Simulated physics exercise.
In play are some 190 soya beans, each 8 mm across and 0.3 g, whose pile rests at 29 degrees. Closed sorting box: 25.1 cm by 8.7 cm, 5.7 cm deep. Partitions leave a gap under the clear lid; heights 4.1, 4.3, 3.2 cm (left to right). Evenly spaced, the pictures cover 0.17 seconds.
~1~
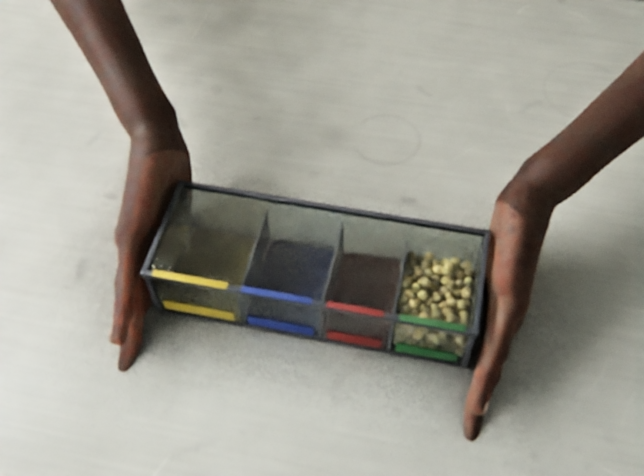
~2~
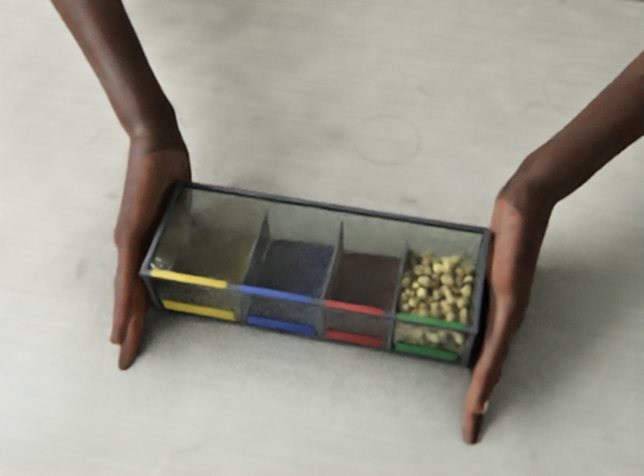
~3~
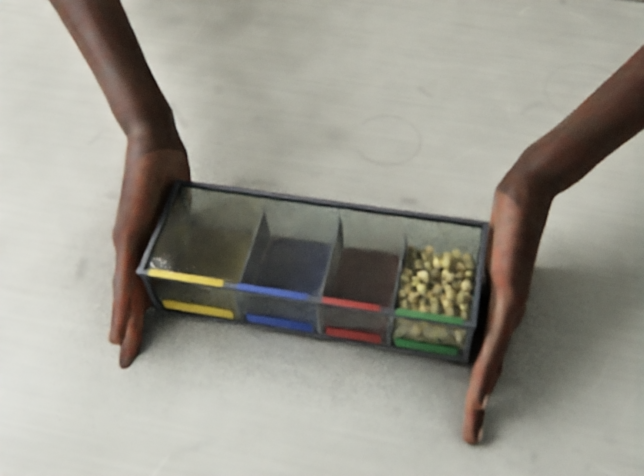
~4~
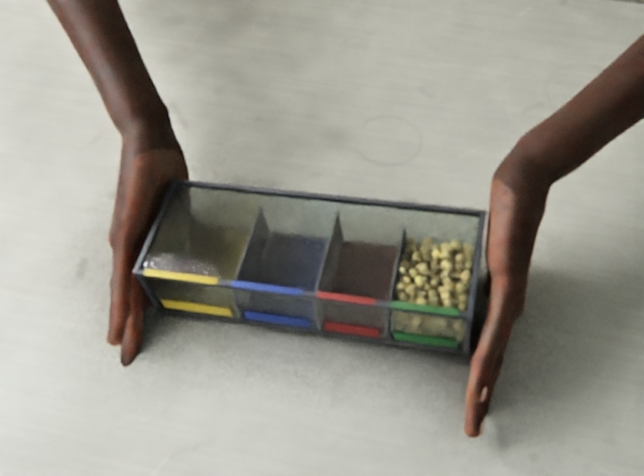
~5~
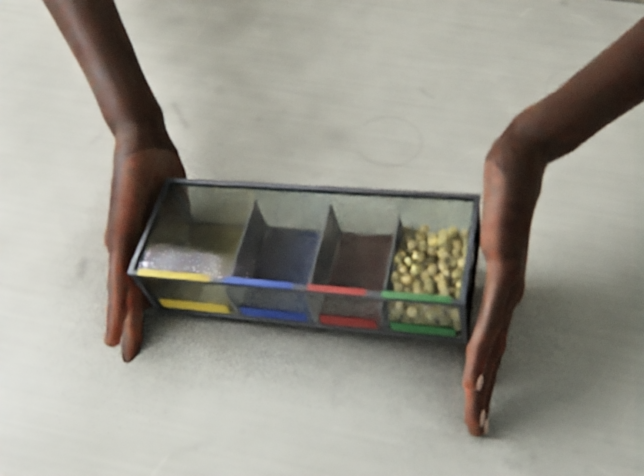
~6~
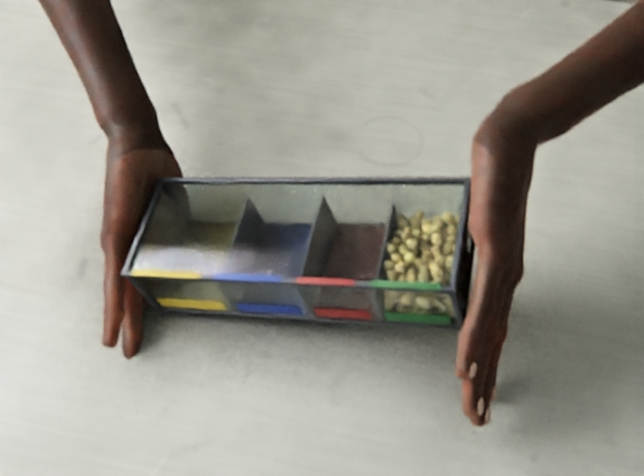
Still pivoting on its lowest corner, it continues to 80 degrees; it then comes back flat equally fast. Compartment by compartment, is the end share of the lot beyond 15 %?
Red: Beyond; blue: Beyond; green: Beyond; yellow: Not beyond.
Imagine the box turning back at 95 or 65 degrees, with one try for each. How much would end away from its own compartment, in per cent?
Around 85 and 40 in a hundred, respectively.
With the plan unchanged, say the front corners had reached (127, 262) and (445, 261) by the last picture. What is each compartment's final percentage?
Red 45 %; blue 20 %; green 25 %; yellow 10 %.
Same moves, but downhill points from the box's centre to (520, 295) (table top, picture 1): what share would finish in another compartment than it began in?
About 0 per cent.
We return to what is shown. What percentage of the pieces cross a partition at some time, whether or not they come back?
65 %, roughly.
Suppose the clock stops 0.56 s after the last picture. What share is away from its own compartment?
Roughly 25 percent.
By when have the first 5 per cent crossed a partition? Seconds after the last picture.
Around 0.50 seconds.
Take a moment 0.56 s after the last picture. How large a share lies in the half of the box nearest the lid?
About 60 %.
Then, 0.56 s after the last picture, tilt 80 degrees; red 20 %, green 75 %.
Then, 0.93 s after the last picture, tilt 34 degrees; red 35 %, blue 20 %, green 35 %, yellow 10 %.
Then, 1.39 s after the last picture, tilt 0 degrees; red 35 %, blue 20 %, green 35 %, yellow 10 %.
In the end, red 35 %, blue 20 %, green 35 %, yellow 10 %.
